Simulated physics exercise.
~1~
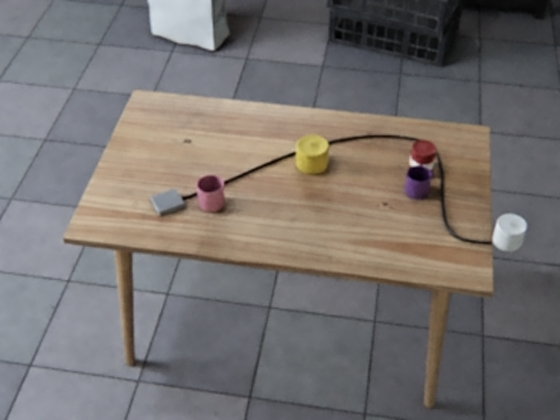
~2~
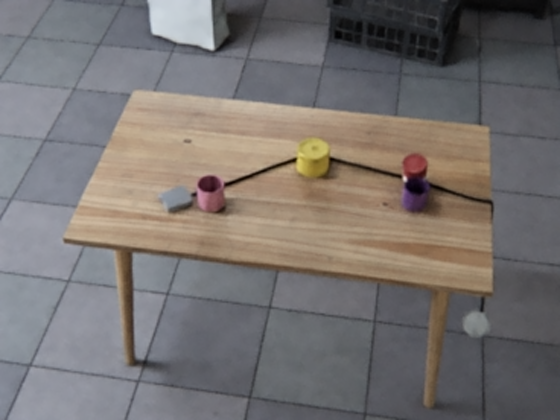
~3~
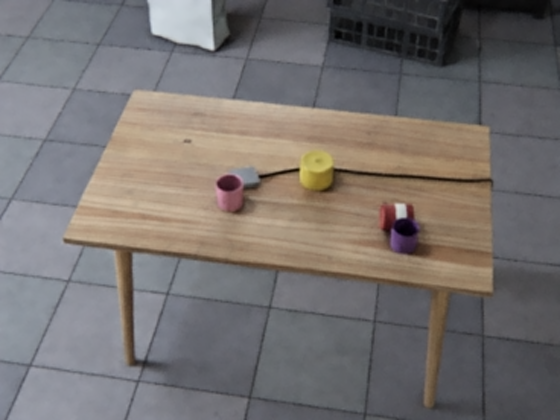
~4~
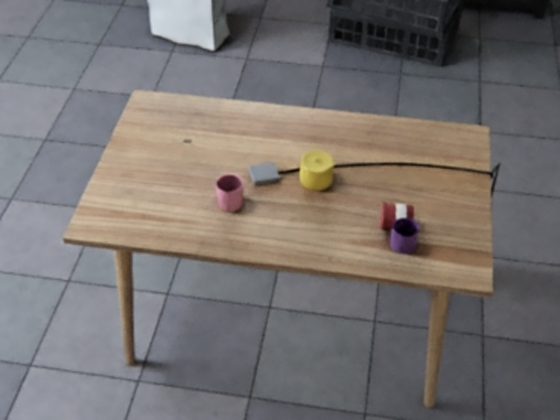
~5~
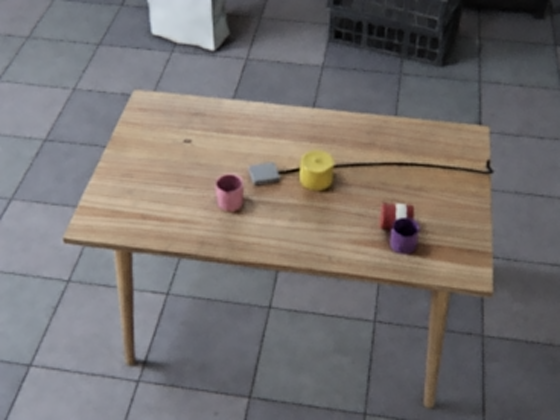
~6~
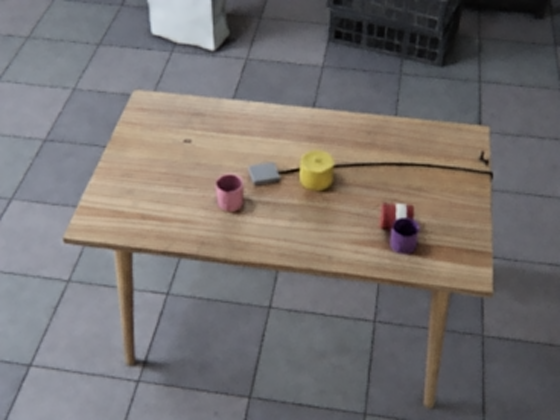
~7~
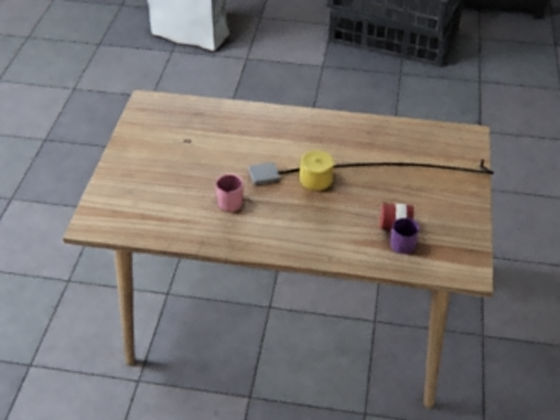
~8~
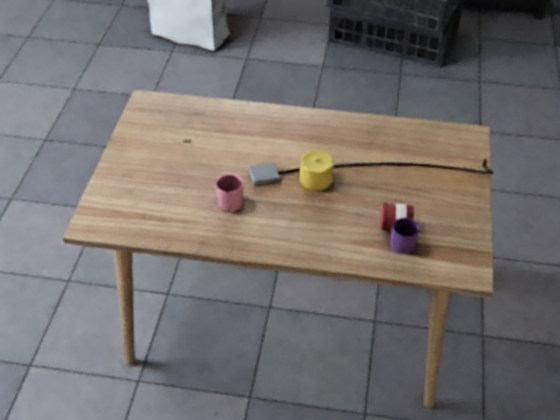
At first, a black cable curves across a wooden table from a grey phone past a pink mug, a yellow tub, a red tin and a purple cup to a white speaker at the right edge. The speaker drops over the edge, and the cable pulls straighter. The phone slides right and the pink mug shifts a little, while the tin and purple cup are swept toward the front and the tin tips over. The speaker goes out of view as the cable's end flicks about at the edge. Finally, the phone rests beside the slightly shifted yellow tub, and the other things left on the table lie still.
